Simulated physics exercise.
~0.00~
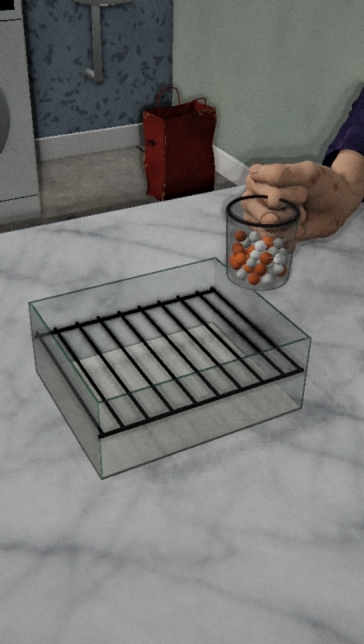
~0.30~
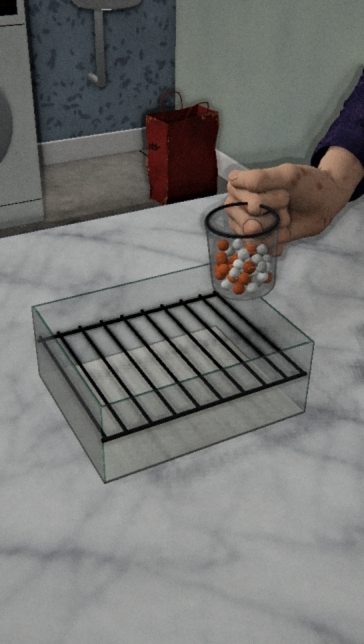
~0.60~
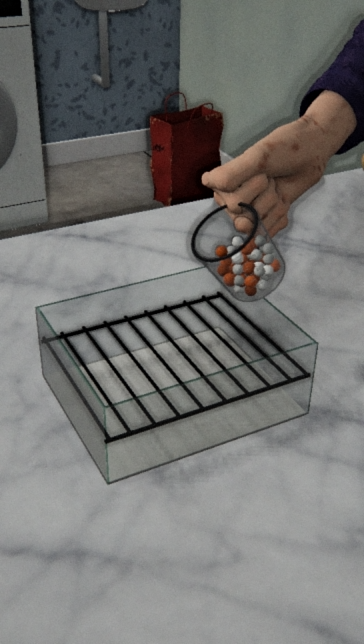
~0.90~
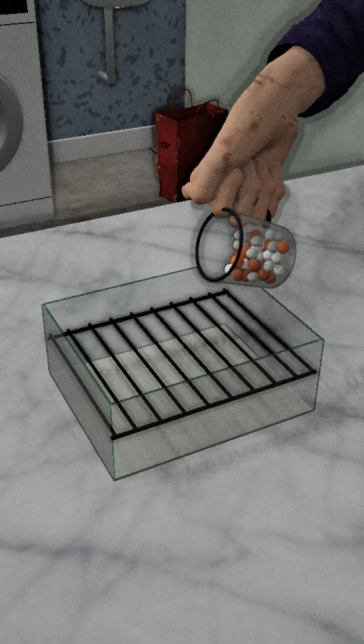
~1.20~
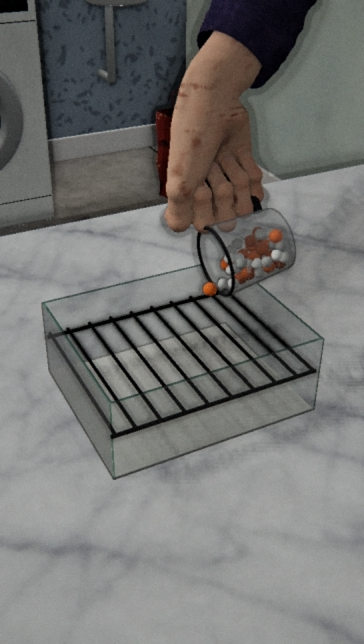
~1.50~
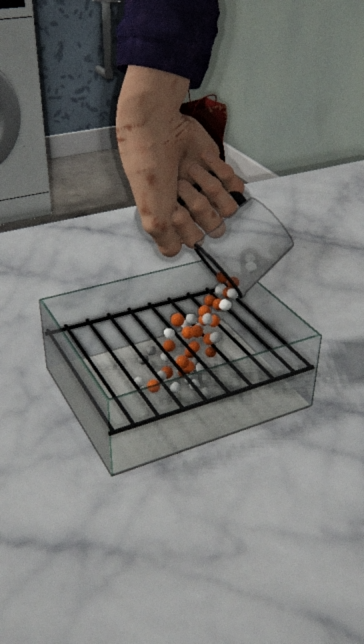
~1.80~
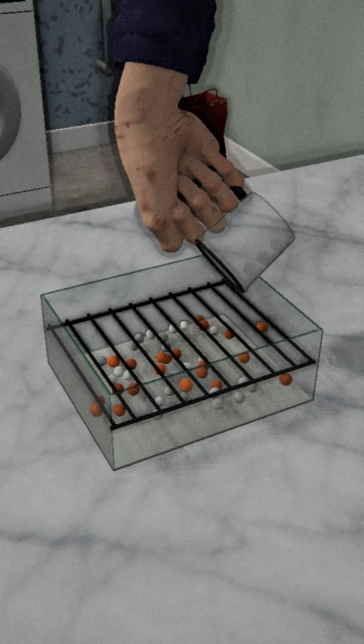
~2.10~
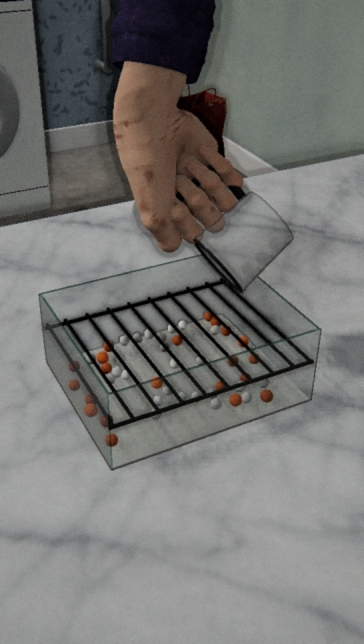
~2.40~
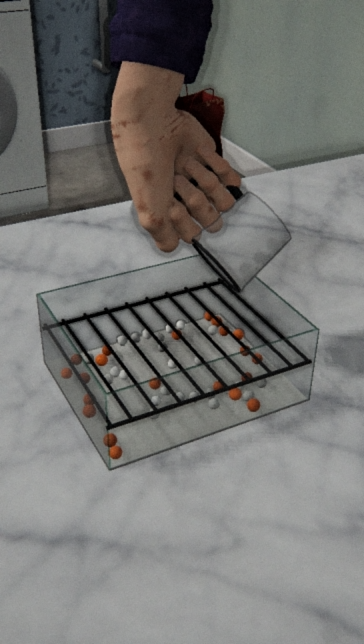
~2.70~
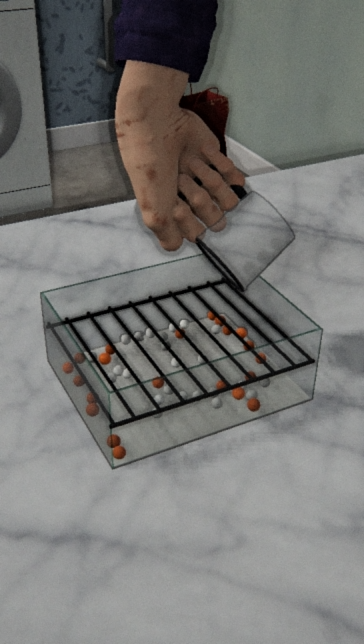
Hand tipping a clear cup of orange and white balls over a wired glass box, all of them falling between the wires.
